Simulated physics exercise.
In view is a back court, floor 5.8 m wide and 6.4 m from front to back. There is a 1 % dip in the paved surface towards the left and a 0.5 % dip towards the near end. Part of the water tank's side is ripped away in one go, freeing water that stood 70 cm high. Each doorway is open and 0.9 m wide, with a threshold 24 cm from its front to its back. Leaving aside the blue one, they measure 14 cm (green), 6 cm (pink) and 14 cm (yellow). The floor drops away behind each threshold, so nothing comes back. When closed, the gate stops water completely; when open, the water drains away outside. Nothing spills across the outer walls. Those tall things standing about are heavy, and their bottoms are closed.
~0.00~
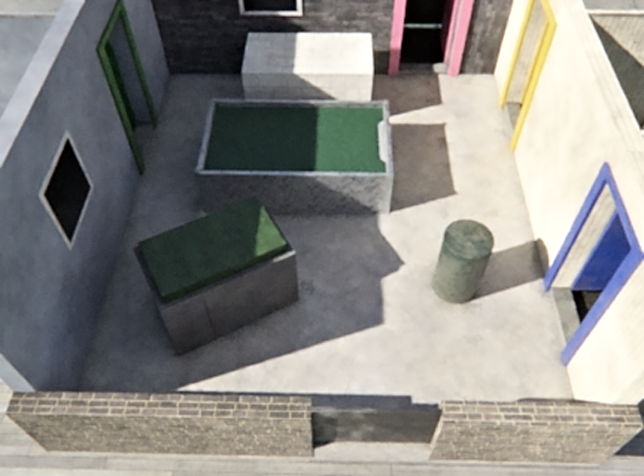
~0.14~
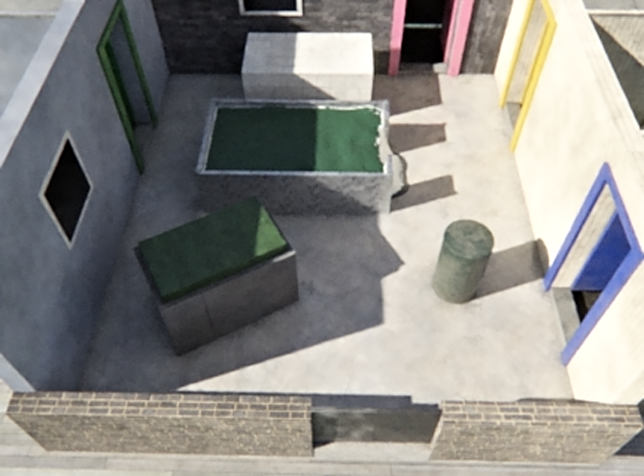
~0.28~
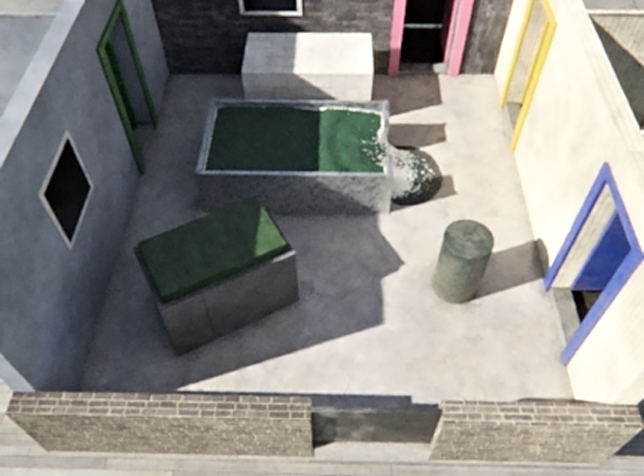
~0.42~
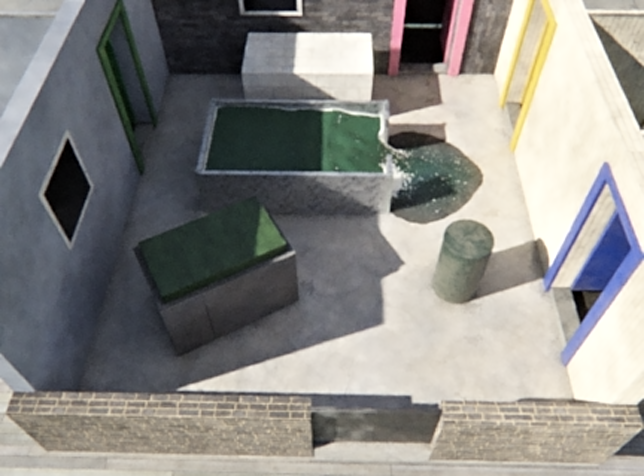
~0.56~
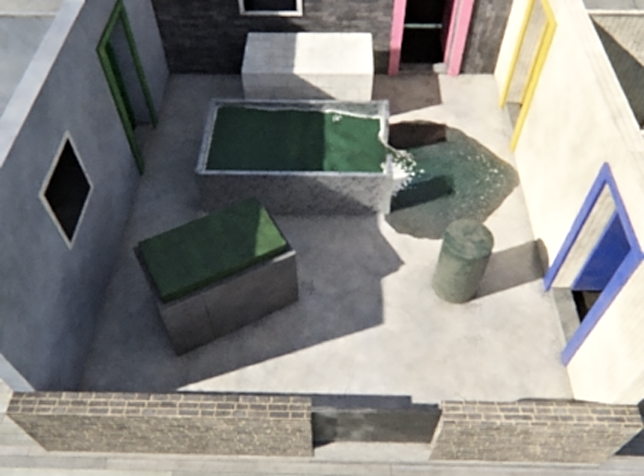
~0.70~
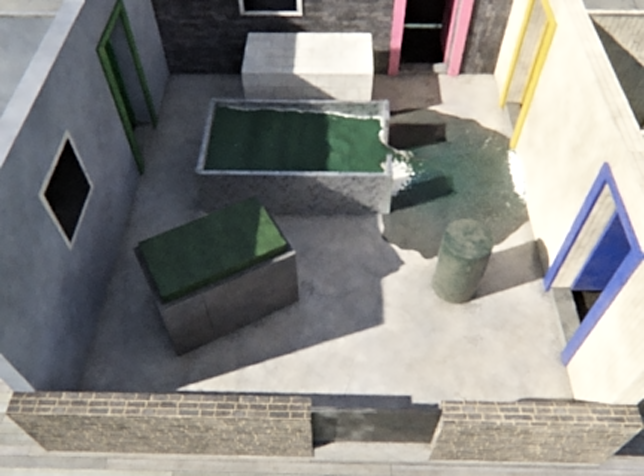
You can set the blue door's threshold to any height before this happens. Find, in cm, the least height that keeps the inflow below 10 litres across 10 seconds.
The least height is about 6 cm.
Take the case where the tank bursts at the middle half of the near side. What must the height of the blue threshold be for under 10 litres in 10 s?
Then it needs around 14.0 cm.
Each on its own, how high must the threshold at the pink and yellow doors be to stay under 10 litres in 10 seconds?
Close to 11.0 cm (pink) and close to 20 cm (yellow).
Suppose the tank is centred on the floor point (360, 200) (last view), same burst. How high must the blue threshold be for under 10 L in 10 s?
A height near 5.5 cm.
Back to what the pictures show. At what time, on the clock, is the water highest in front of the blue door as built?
Some 2.2 s, more or less.
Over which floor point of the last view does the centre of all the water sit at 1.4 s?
The balance point sits at roughly (345, 177).
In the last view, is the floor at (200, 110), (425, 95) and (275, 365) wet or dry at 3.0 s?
In order: Untouched, soaked, untouched.
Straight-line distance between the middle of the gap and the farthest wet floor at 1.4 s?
Roughly 3.2 metres.
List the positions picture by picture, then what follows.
The first frame shows still water, 70 cm deep, in the water tank at (297, 139); the blue door at (583, 277) is dry.
In the second frame, the gap is at (384, 164), the front 0.3 m out at (404, 184); the back of the water tank holds 70 cm.
In the third frame, water pours out at (384, 164) and has run 0.8 m, to (436, 185); about 10 cm deep outside, 70 cm at the back.
In the fourth frame, water pours out at (383, 165) and has run 1.4 m, to (476, 182); about 6 cm deep outside, 70 cm at the back.
In the fifth frame, water pours out at (383, 164) and has run 1.9 m, to (512, 182); about 5 cm deep outside, 70 cm at the back.
In the sixth frame, water pours out at (384, 164) and has run 2.1 m, to (527, 213); about 4 cm deep outside, 70 cm at the back; 1.5 m in a straight line remain to the blue door at (583, 277).
After 1.4 s water covers 25 % of the floor, deepest (31 cm) near (399, 173); 4 cm at the blue door, 0 litres in over its 12 cm threshold.
After 3.0 s water covers 40 % of the floor, deepest (28 cm) near (484, 77); 9 cm at the blue door, 0 litres in over its 12 cm threshold.
After 10.0 s water covers 95 % of the floor, deepest (14 cm) near (69, 423); 6 cm at the blue door, 0 litres in over its 12 cm threshold.
At the blue door as built, the water arrived by 1.4 s and peaked near 10 cm at 2.2 s.
Run again over the same 10 s with other heights there, 18 litres in over 5 cm, 5 litres over 7 cm. The limit of 10 litres is kept from about 6 cm up.
